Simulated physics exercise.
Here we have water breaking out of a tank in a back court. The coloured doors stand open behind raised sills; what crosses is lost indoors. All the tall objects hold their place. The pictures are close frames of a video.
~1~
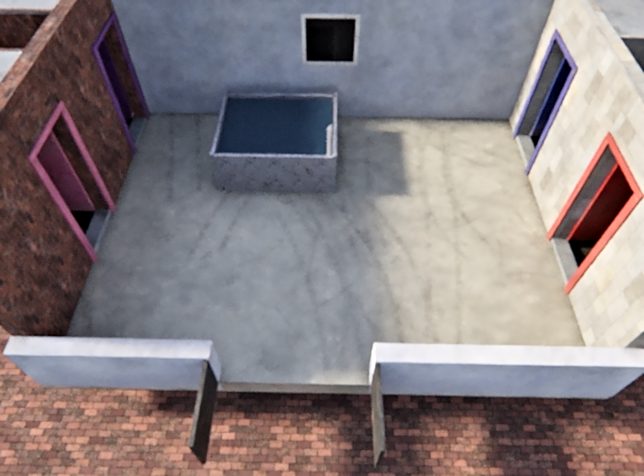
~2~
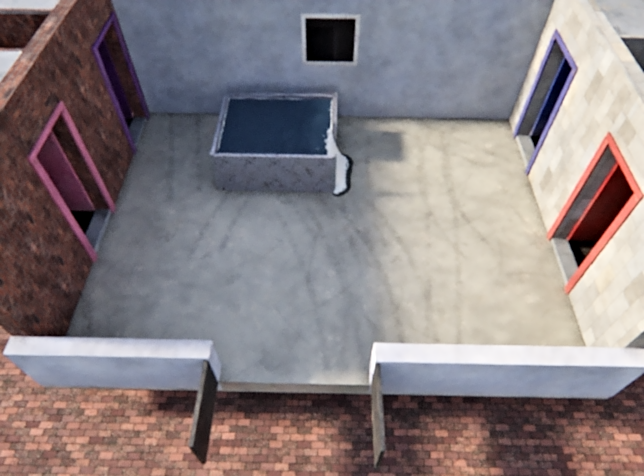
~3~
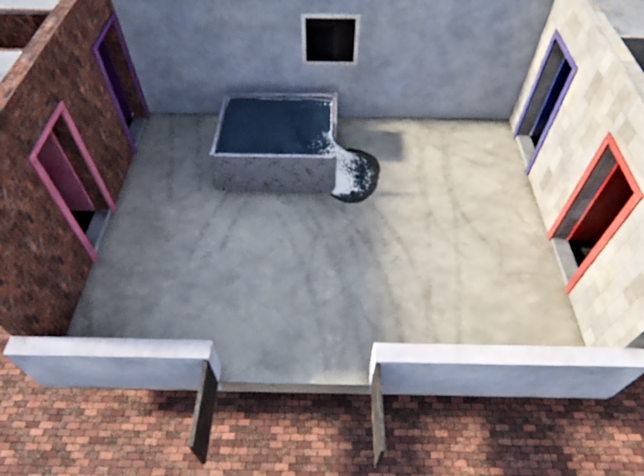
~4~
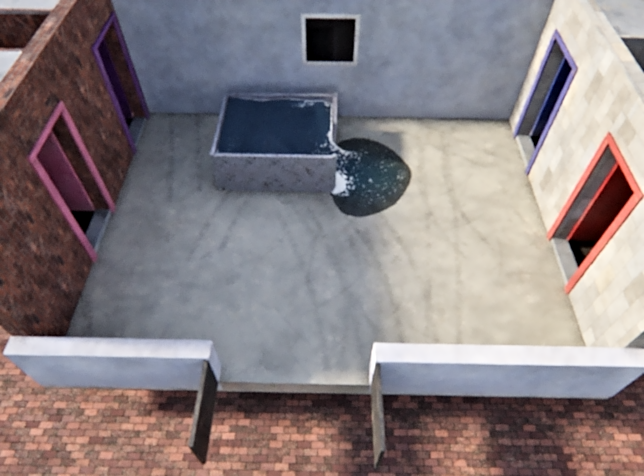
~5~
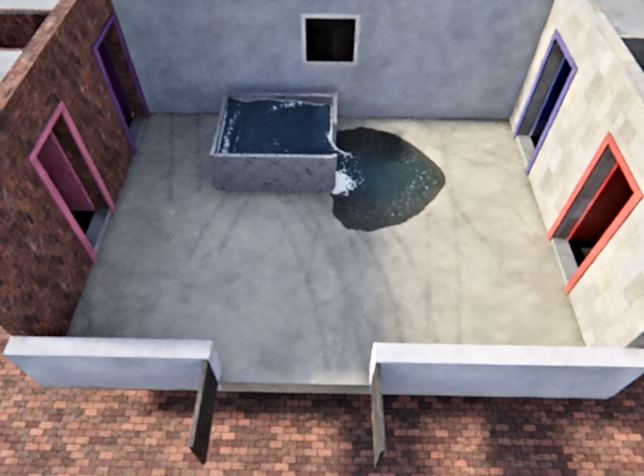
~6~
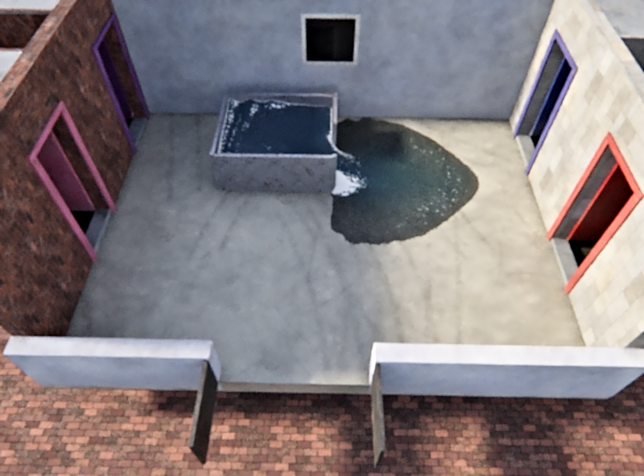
Water pours from the right side of a raised tank and spreads rightward across the courtyard.
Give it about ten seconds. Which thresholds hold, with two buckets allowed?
The blue door lets in a lot; the purple door admits no more than that; the red door lets in a lot; the pink door admits no more than that.
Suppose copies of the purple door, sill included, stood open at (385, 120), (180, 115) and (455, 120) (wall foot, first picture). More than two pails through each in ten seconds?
One after the other: Holds, lets less in, takes more.
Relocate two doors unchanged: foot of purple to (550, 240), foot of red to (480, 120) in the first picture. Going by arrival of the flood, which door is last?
Last comes the pink-painted one.
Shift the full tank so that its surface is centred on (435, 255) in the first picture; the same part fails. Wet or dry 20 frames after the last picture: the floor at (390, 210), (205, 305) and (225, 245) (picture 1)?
As listed: Not flooded, flooded, dry.
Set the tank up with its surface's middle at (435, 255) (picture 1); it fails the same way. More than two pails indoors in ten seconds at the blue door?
My reading: The blue one takes less.
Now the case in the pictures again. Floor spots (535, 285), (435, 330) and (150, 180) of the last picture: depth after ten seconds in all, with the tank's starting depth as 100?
About 14, 10 and 2 per cent.
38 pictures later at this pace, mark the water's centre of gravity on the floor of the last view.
Around (404, 210).
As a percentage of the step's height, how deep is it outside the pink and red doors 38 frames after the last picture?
Near 0 and 150 in a hundred.
A moment on, water covers 35 % of the floor; the blue door under two buckets in, the purple door not reached, the red door not reached, the pink door not reached.
Next, water covers 40 % of the floor; the blue door over two buckets in, the purple door not reached, the red door under two buckets in, the pink door not reached.
Then, water covers 40 % of the floor; the blue door far over two buckets in, the purple door not reached, the red door over two buckets in, the pink door not reached.
Later, water covers 65 % of the floor; the blue door far over two buckets in, the purple door not reached, the red door far over two buckets in, the pink door not reached.
In the end, water covers 90 % of the floor; the blue door far over two buckets in, the purple door not reached, the red door far over two buckets in, the pink door wet at the sill, nothing in.
